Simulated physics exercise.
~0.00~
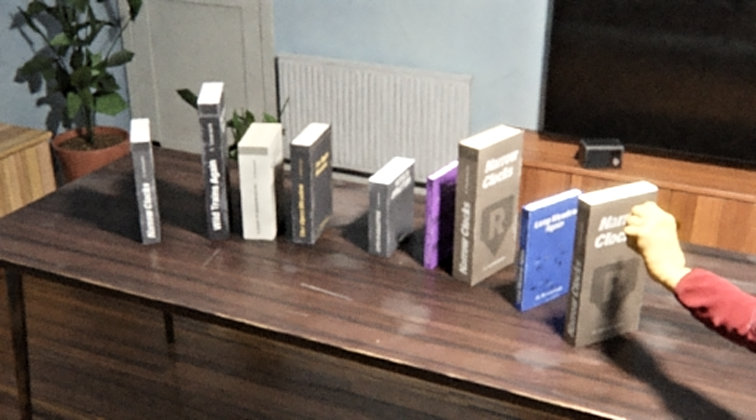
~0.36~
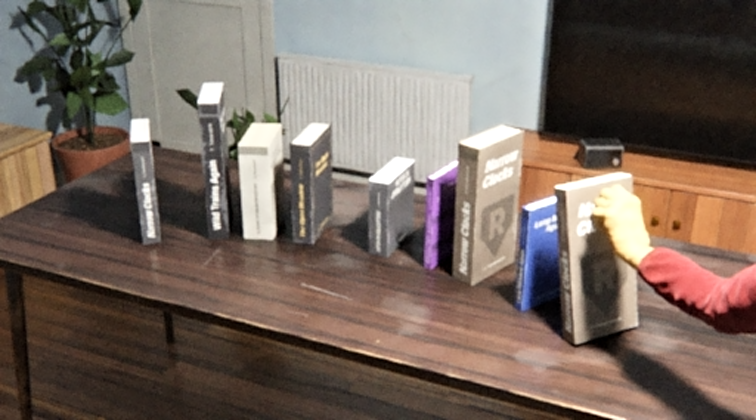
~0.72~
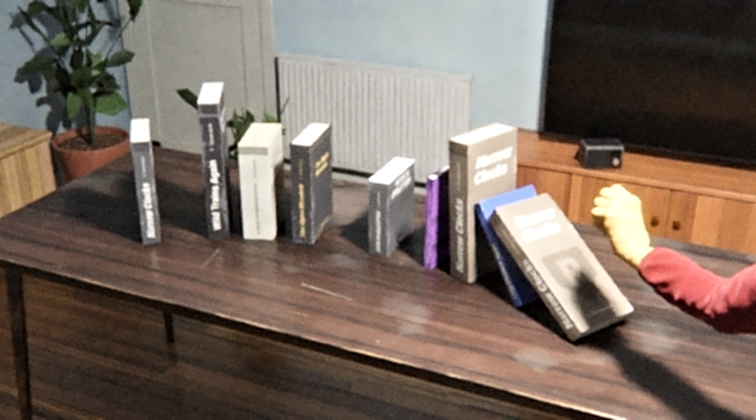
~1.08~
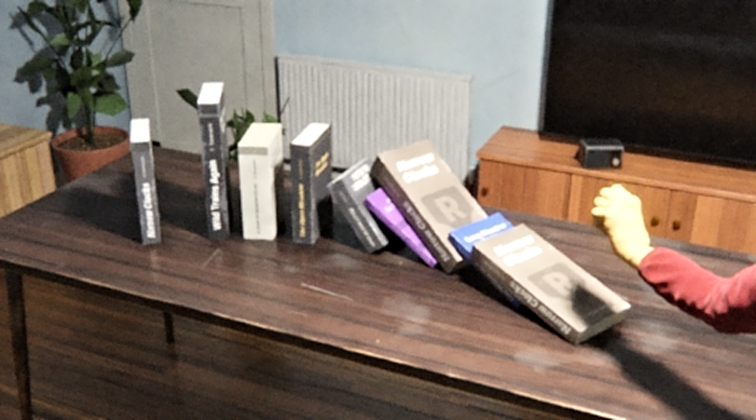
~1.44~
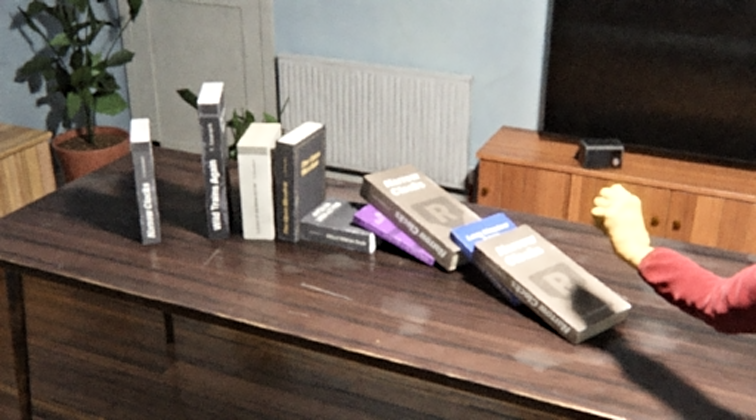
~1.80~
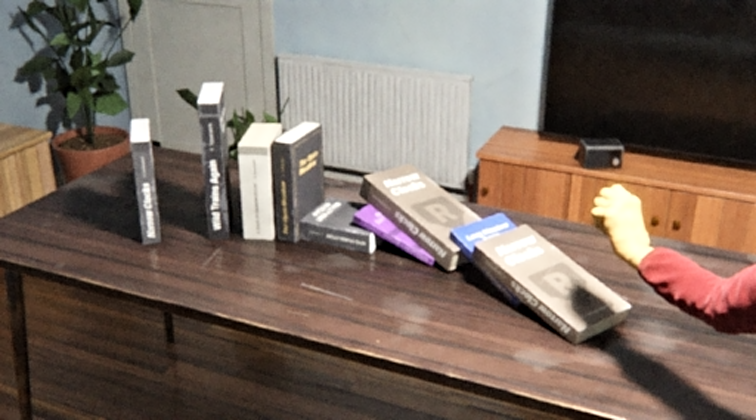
Curved row of hardback books toppling leftward after a yellow-gloved hand tips the nearest, the last four staying upright.
